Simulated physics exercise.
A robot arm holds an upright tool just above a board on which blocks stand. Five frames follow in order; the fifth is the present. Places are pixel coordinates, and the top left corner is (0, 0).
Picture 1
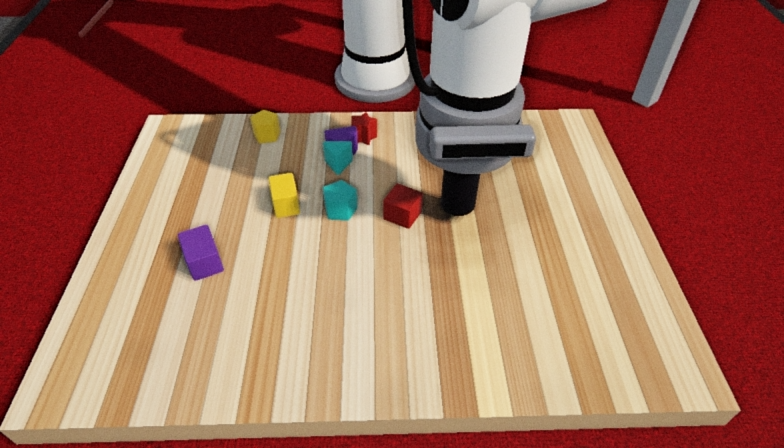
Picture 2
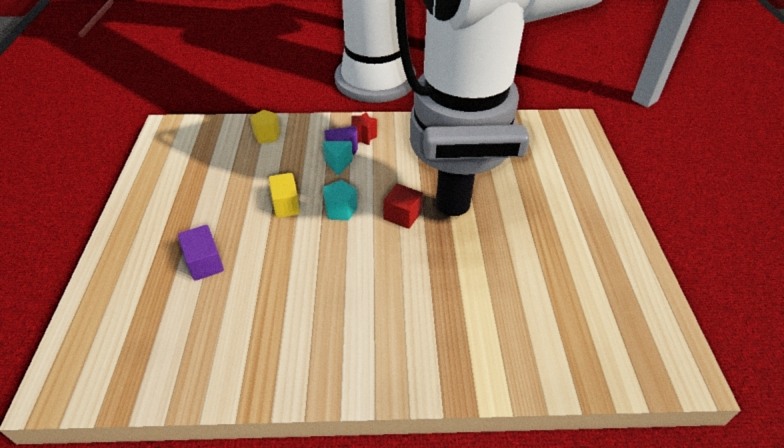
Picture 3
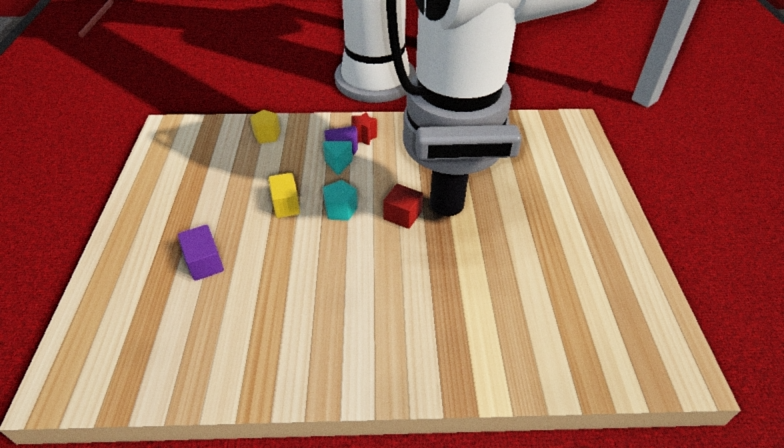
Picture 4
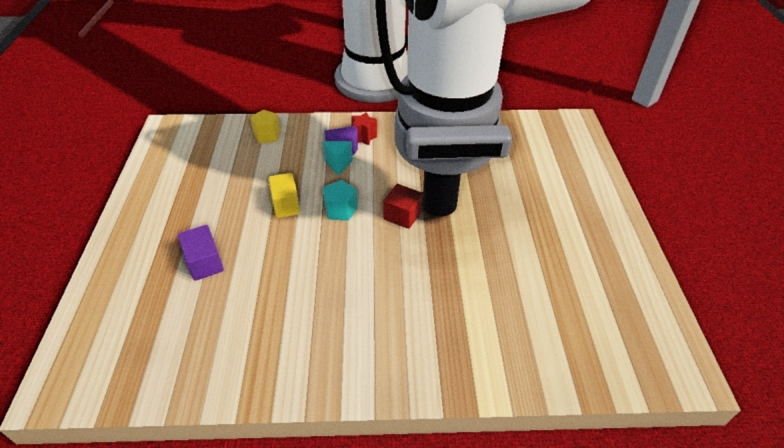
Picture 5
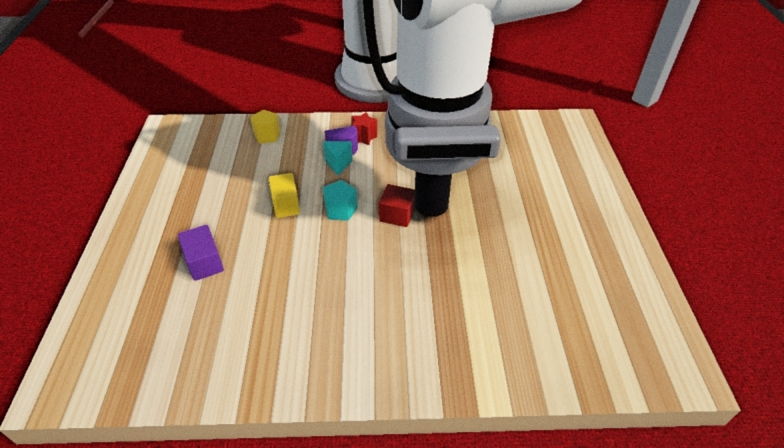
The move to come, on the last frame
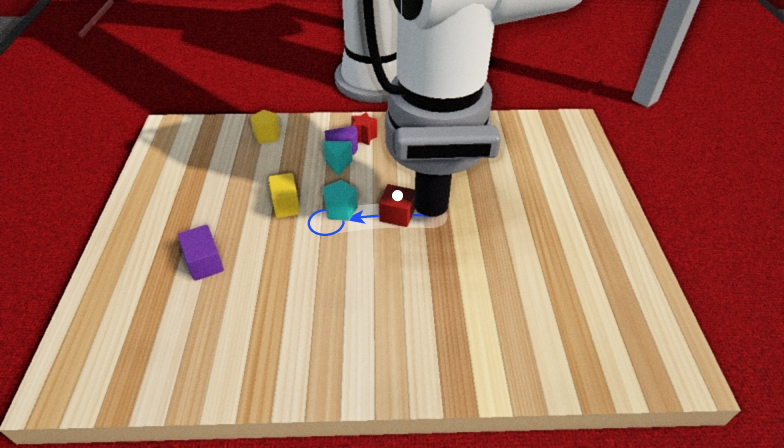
The footage shows a robot arm holding an upright black tool over a striped wooden board scattered with coloured blocks. The tool moves slowly left toward the red block, which then shifts slightly left while the other blocks stay still.
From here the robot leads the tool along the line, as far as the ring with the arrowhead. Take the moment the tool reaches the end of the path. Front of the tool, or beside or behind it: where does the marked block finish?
The block stays ahead.
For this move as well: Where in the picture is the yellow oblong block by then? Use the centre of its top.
Around pixel (242, 182).
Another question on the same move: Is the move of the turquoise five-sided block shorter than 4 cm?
That would be a no.
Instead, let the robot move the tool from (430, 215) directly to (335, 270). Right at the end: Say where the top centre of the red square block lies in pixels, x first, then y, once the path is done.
That would be at about pixel (376, 198).
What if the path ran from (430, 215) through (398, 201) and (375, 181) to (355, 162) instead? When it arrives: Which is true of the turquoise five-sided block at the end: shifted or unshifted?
It shifts position.
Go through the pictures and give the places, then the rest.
Lower end of the tool (458, 204), tops of blocks, yellow oblong block (283, 185), turquoise triangle (337, 146), turquoise five-sided block (339, 191), red square block (403, 196), in the first picture.
Tool (453, 204), blocks as before, in the second picture.
Tool (447, 205), blocks as before, in the third picture.
Tool (440, 205), blocks as before, in the fourth picture.
Tool (431, 205), yellow oblong block (283, 185), turquoise triangle (337, 146), turquoise five-sided block (339, 191), red square block (398, 196), in the fifth picture.
The drawn path runs from (430, 215) over (378, 216) to (326, 222); the dot is on the red square block.
On the path given first. One third of the way, tool (395, 205); turquoise five-sided block (333, 191), turned 10° anticlockwise; red square block (362, 196).
Two thirds of the way, tool (360, 207); yellow oblong block (270, 185); turquoise five-sided block (298, 189); red square block (325, 197).
At the end, tool (325, 212); yellow oblong block (242, 182), turned 10° clockwise; turquoise triangle not moved; turquoise five-sided block (269, 185); red square block (290, 198), turned 15° clockwise.
